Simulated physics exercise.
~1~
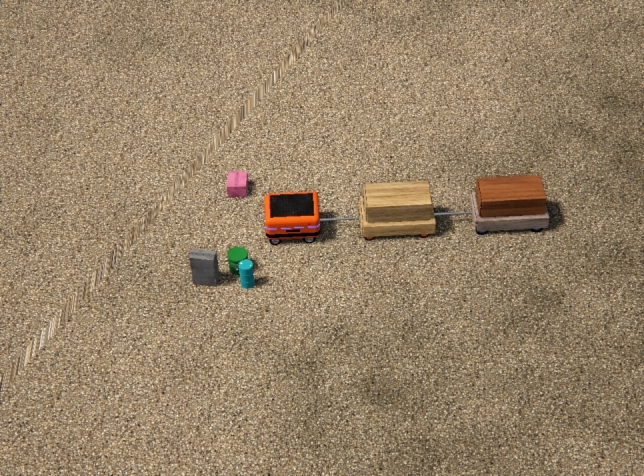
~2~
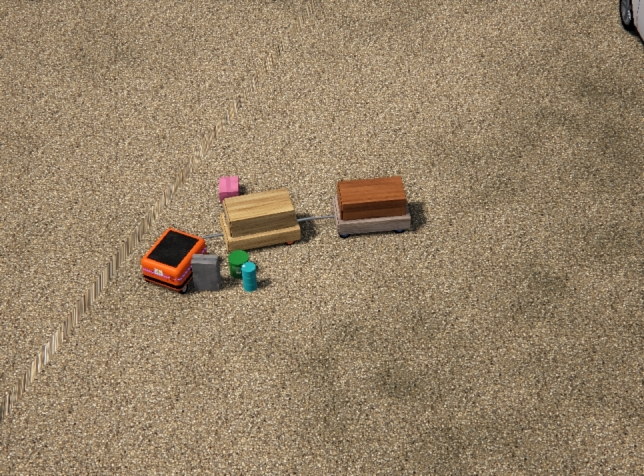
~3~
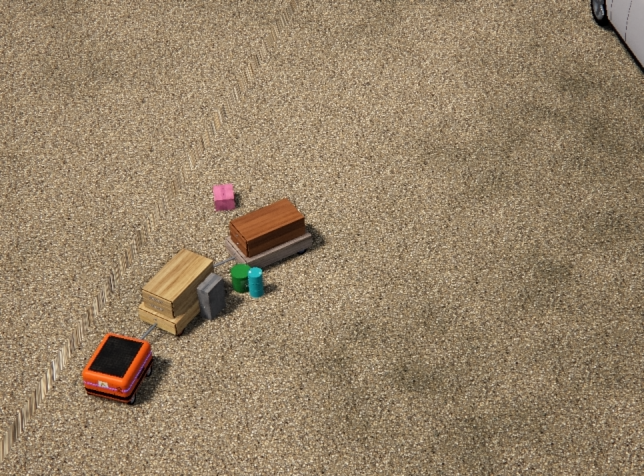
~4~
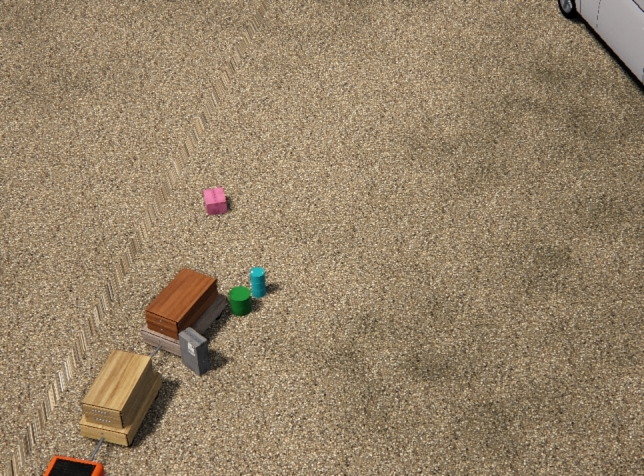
On a speckled, gravel-like floor, an orange tug pulls two carts with wooden loads leftward between a pink box and three other items, then turns down toward the lower left; the trailing carts shift the grey box and green pail, which end displaced but upright.
